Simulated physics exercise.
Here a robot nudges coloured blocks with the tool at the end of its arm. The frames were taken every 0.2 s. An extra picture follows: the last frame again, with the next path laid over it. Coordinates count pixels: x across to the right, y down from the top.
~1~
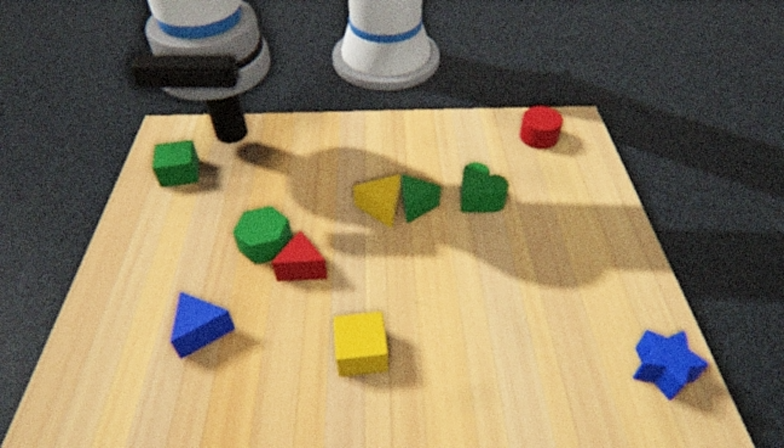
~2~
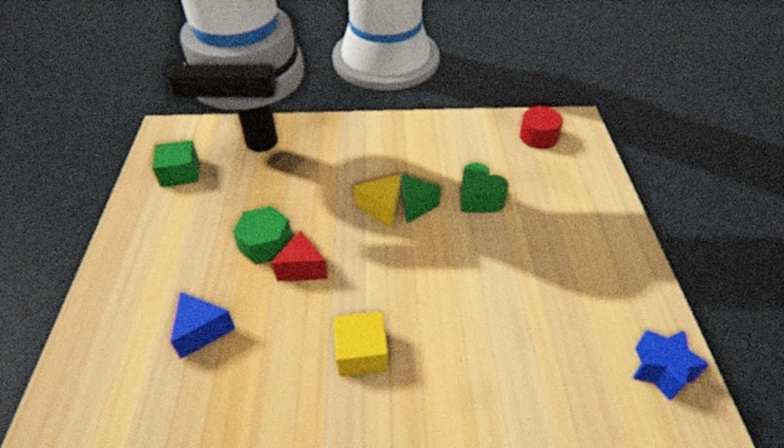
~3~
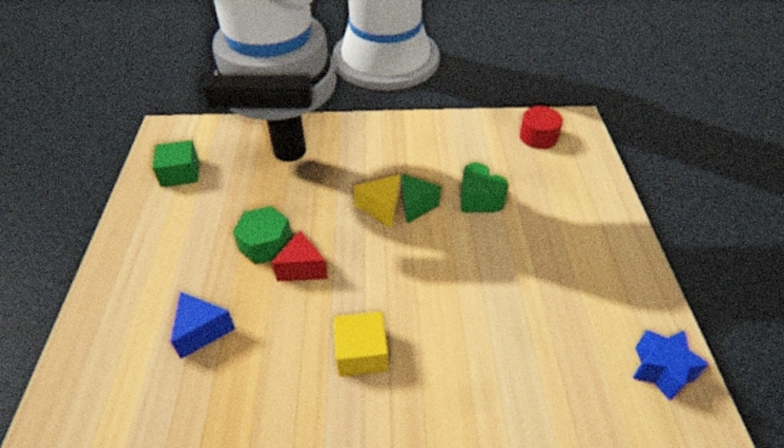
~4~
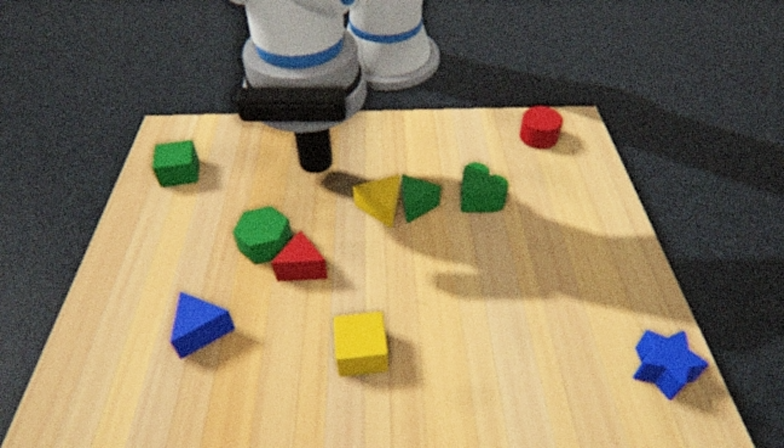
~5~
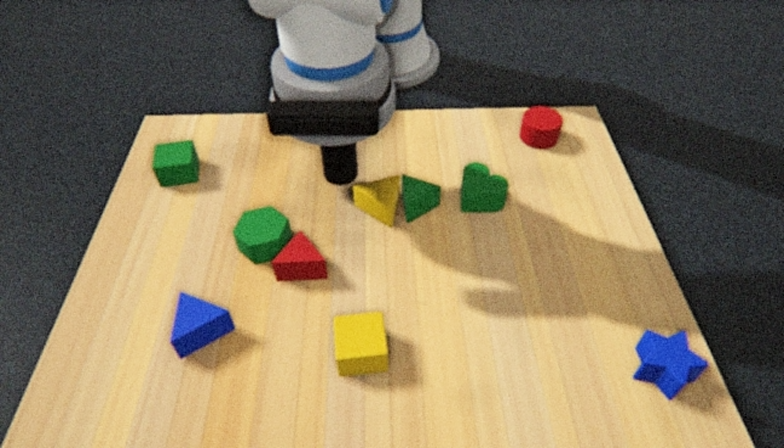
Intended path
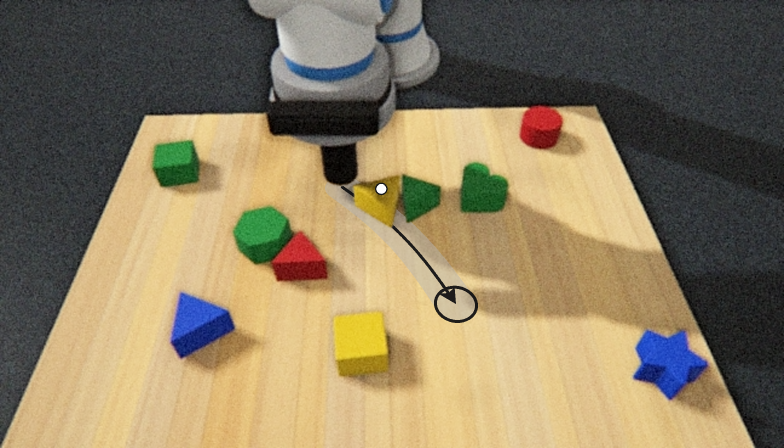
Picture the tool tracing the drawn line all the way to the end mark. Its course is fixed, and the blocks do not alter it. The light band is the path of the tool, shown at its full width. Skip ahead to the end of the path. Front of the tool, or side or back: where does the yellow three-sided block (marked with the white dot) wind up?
No longer ahead of the tool.
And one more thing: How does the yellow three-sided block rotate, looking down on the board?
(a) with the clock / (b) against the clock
The answer is b.
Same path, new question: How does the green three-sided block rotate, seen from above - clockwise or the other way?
It rotates counterclockwise.
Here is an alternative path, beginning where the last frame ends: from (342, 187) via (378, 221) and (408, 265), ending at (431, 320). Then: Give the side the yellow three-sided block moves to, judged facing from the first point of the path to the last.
It's pushed left.
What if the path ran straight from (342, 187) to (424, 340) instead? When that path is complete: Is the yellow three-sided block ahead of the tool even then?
No.
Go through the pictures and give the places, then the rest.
Tool tip at (232, 135); block tops, yellow three-sided block at (381, 189); green three-sided block at (417, 187); green heart-shaped block at (483, 179), in the first frame.
Tool at (262, 143); blocks unchanged, in the second frame.
Tool at (290, 153); blocks unchanged, in the third frame.
Tool at (316, 164); blocks unchanged, in the fourth frame.
Tool at (341, 175); yellow three-sided block at (381, 189); green three-sided block at (417, 187); green heart-shaped block at (483, 179), in the fifth frame.
Path on the board, from (342, 187) by way of (402, 236) to (456, 304); the dot is on the yellow three-sided block.
The first path, step by step. One third of the way, tool at (383, 206); yellow three-sided block at (414, 208), turned 50° anticlockwise; green three-sided block at (427, 188), turned 35° anticlockwise.
Two thirds of the way, tool at (421, 245); yellow three-sided block at (455, 228), turned 85° anticlockwise; green three-sided block at (427, 188), turned 35° anticlockwise.
At the end, tool at (458, 293); yellow three-sided block at (459, 229), turned 95° anticlockwise; green three-sided block at (427, 188), turned 35° anticlockwise; green heart-shaped block in place.
